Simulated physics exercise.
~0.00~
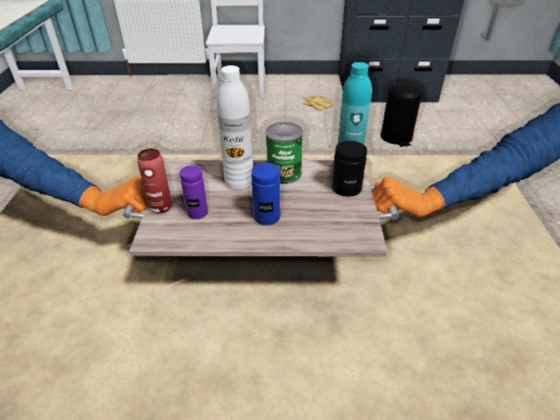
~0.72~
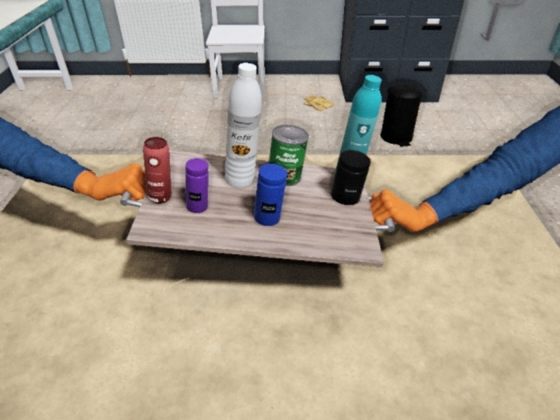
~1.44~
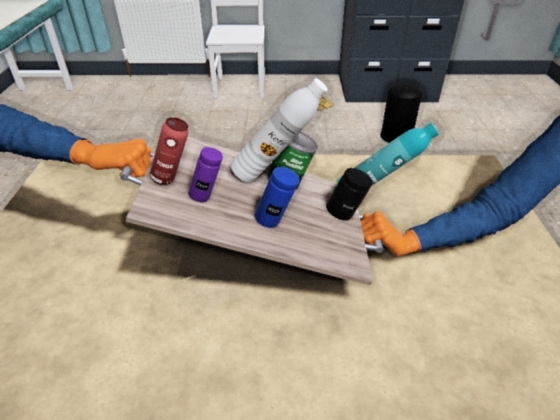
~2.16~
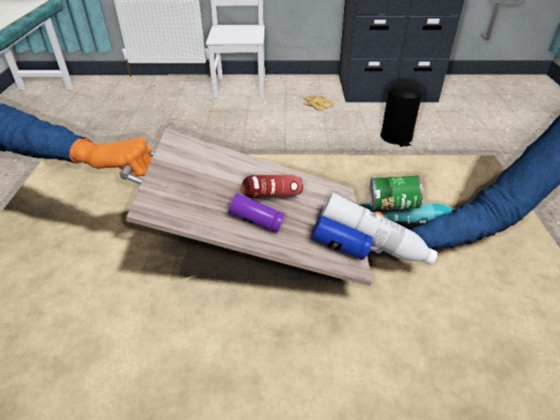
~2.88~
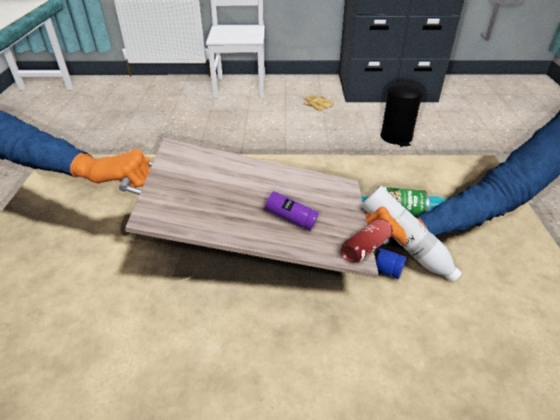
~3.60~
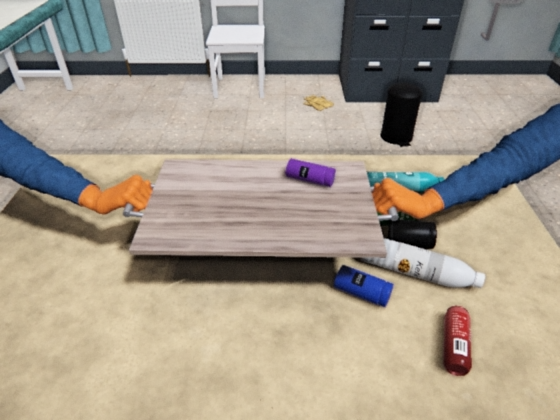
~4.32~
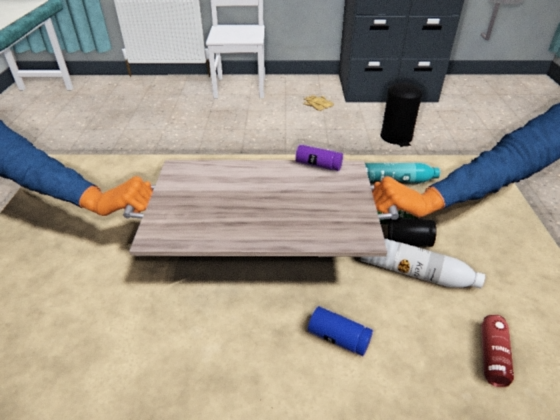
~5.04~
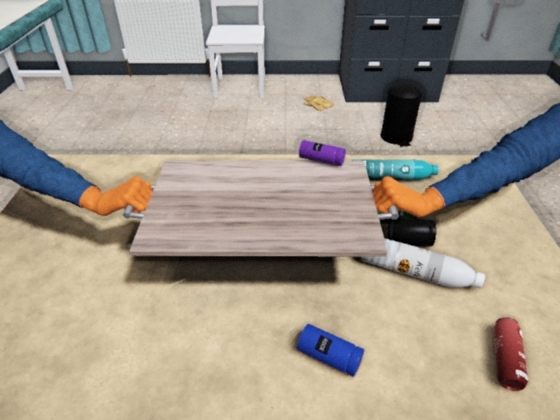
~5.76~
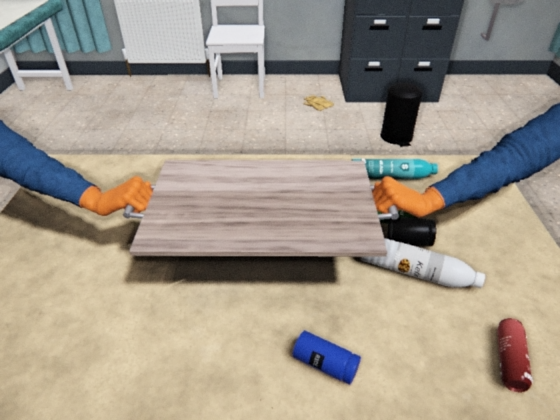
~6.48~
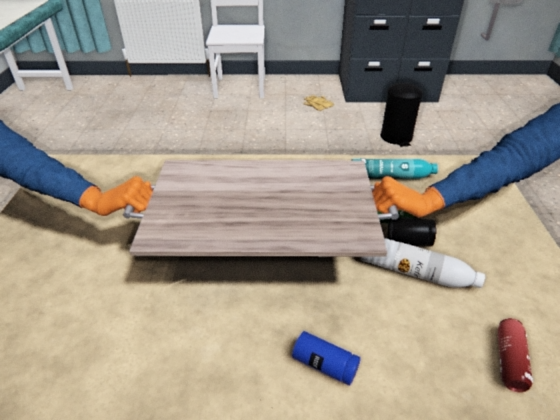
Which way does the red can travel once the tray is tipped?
The red can moves to the right, toppling and going off the lowered edge of the tray before coming to rest on its side.
